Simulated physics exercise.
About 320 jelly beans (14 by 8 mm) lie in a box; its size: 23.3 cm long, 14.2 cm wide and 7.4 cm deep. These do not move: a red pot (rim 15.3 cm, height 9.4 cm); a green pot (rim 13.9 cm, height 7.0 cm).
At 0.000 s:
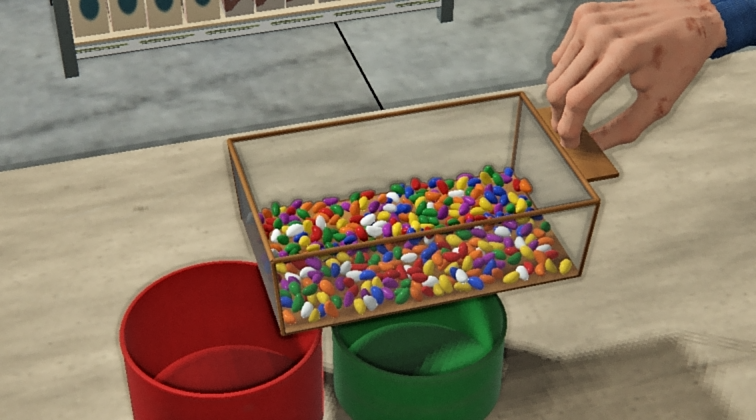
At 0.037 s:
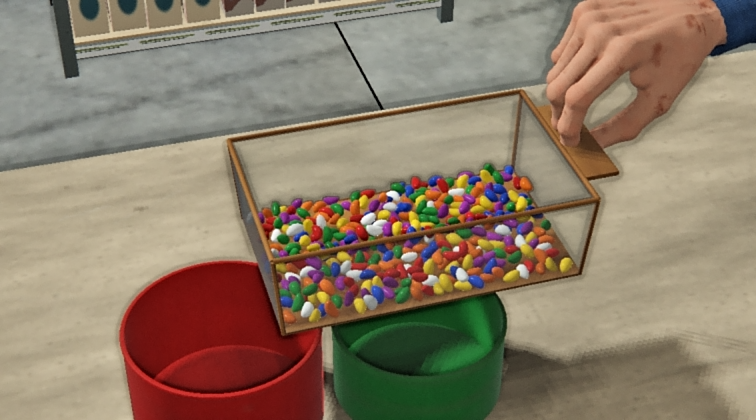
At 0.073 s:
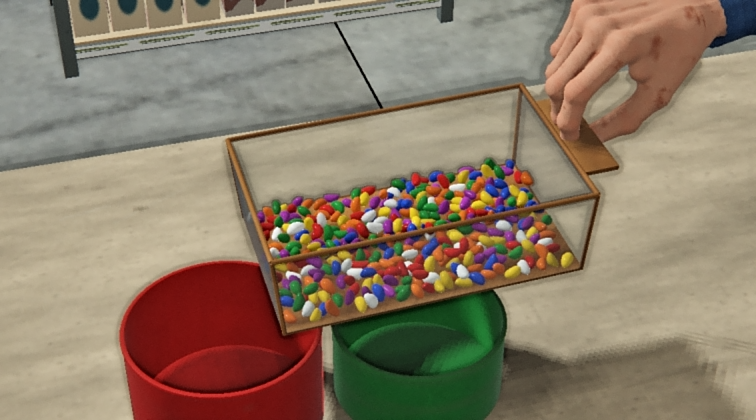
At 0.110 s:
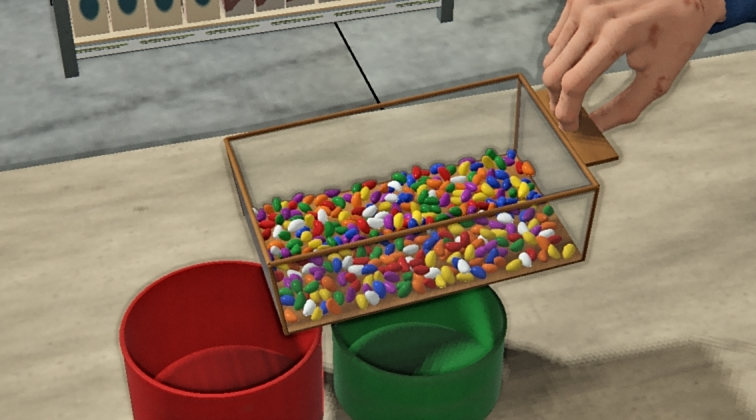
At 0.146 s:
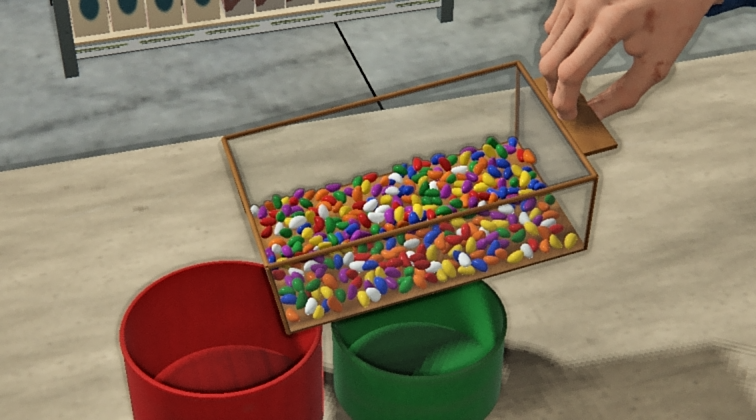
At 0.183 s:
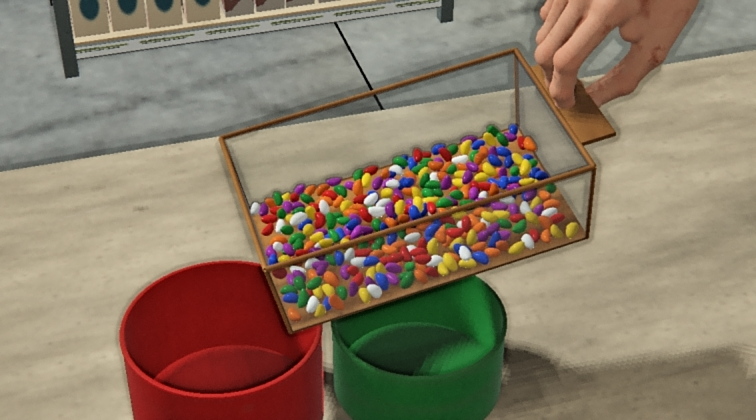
A hand slowly tilting a clear box of colourful jelly beans down to the left above a red pot and a green pot.
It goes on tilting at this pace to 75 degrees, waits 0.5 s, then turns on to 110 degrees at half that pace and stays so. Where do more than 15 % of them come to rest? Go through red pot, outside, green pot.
Red pot: Yes, outside: Yes, green pot: No.
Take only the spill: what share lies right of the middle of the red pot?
Roughly 20 per cent.
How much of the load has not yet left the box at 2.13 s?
Some 95 per cent of the load.
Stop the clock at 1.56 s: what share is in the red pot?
About 0 per cent by then.
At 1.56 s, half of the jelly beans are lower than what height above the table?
About 20 cm.
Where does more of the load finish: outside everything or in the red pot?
More ends in the red pot.
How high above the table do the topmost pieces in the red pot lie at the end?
About 3.5 cm.
Then, at 0.93 s, tilt 70 degrees; box 100 %; middle of all pieces near (308, 204).
After 1.56 s, tilt 75 degrees; box 95 %, outside 5 %; middle of all pieces near (277, 252).
After 2.13 s, tilt 96 degrees; box 95 %, outside 5 %; middle of all pieces near (267, 251).
After 2.68 s, tilt 110 degrees; box 25 %, red pot 40 %, outside 20 %, in the air 10 %; middle of all pieces near (218, 399).
At rest (4.5 s), box 0 %, green pot 0 %, red pot 55 %, outside 45 %.
